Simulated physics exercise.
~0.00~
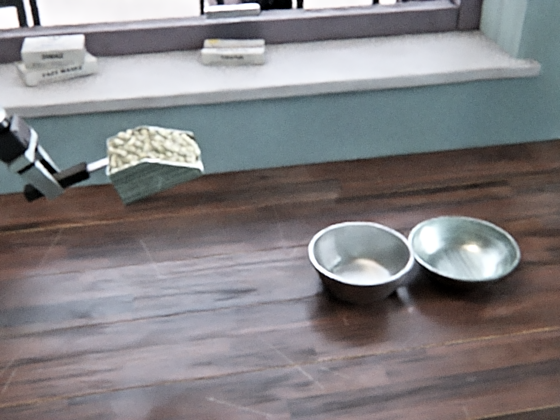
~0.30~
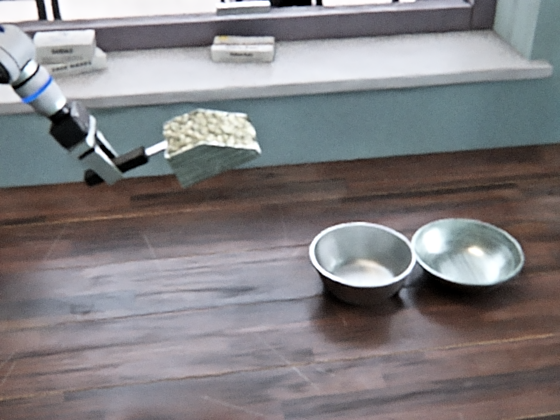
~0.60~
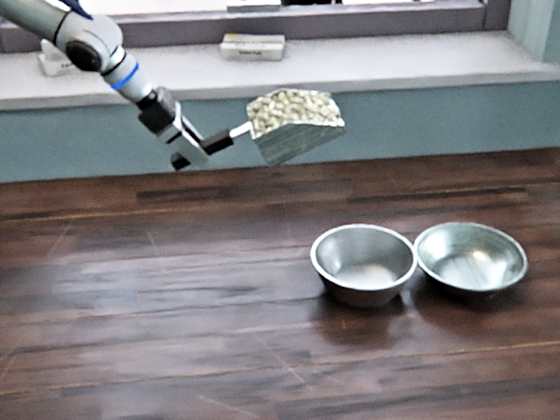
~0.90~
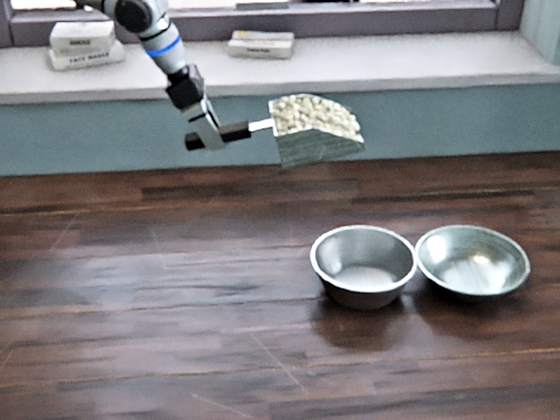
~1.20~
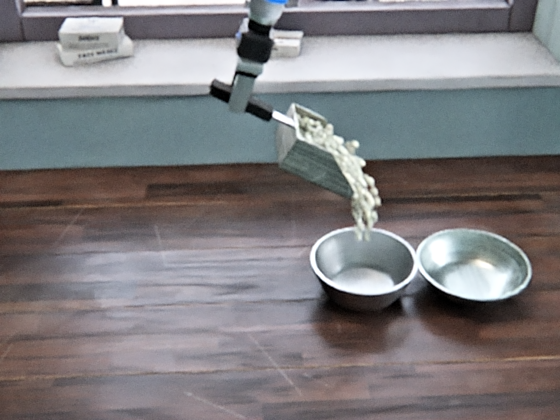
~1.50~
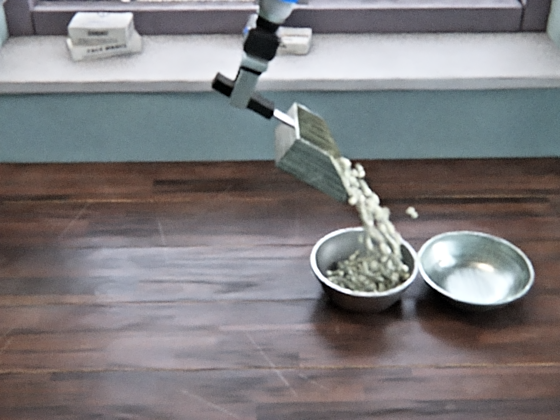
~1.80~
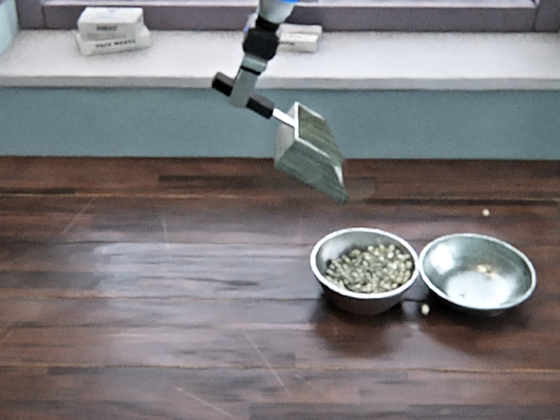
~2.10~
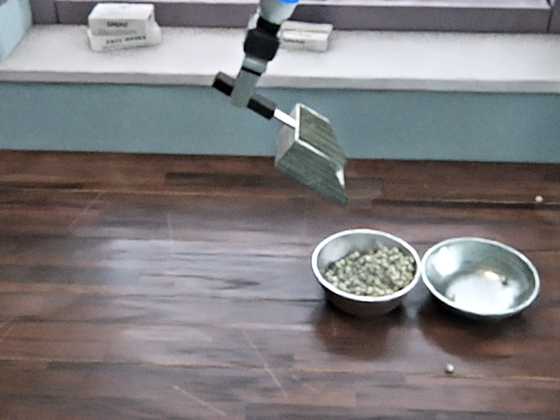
In the video, a robot arm carries a scoop heaped with pale beads rightward over a dark wooden table, then tips it forward, pouring them into the left of two metal bowls; nearly all settle there, while a few stray into the right bowl and onto the table.
